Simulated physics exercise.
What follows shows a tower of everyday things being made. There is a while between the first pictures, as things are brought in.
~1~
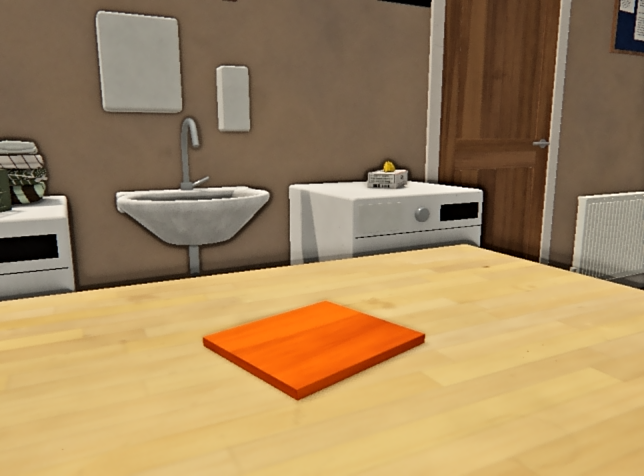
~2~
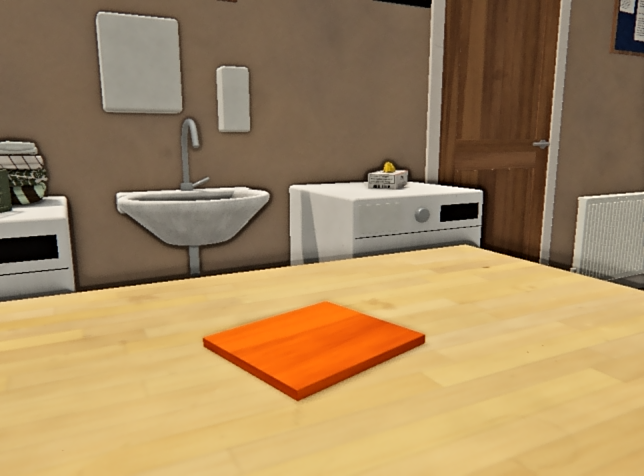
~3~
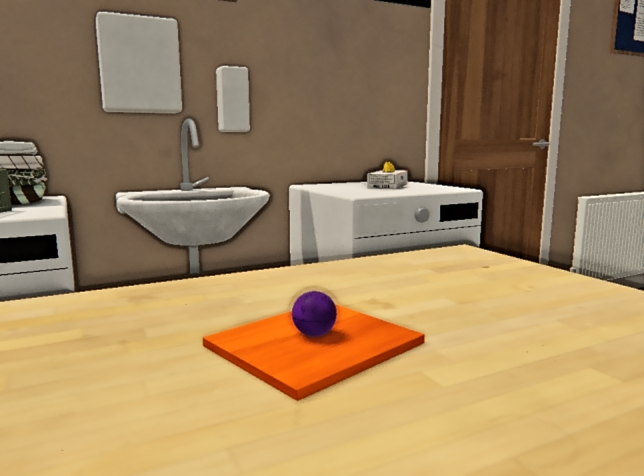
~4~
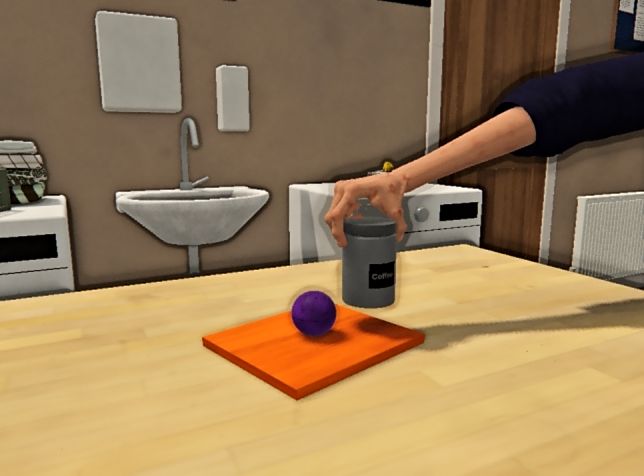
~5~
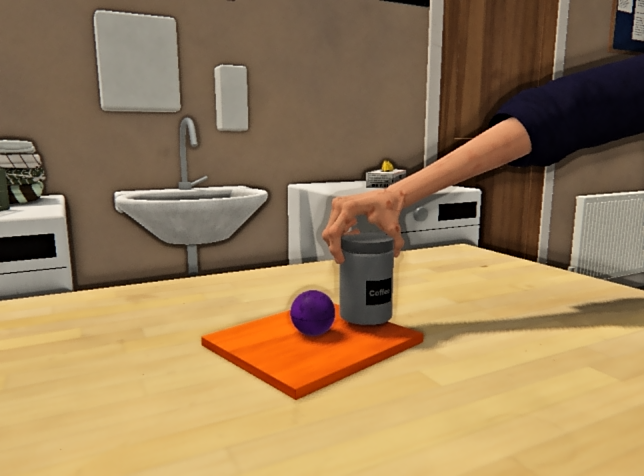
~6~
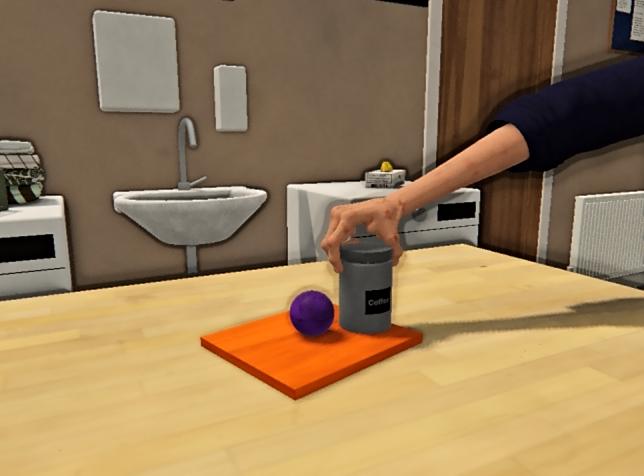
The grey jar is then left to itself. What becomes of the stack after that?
The stack stays standing.
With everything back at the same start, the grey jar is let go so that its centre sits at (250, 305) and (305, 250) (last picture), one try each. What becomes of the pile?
It survives in the first case and caves in in the second case.
Then, 0.20 s after the last picture, nothing has stirred.
Then, 0.60 s after the last picture, grey jar resting near (365, 286).
At rest, all 3 in place. Seen from the same camera at the end, grey jar near (365, 286). The pile holds.
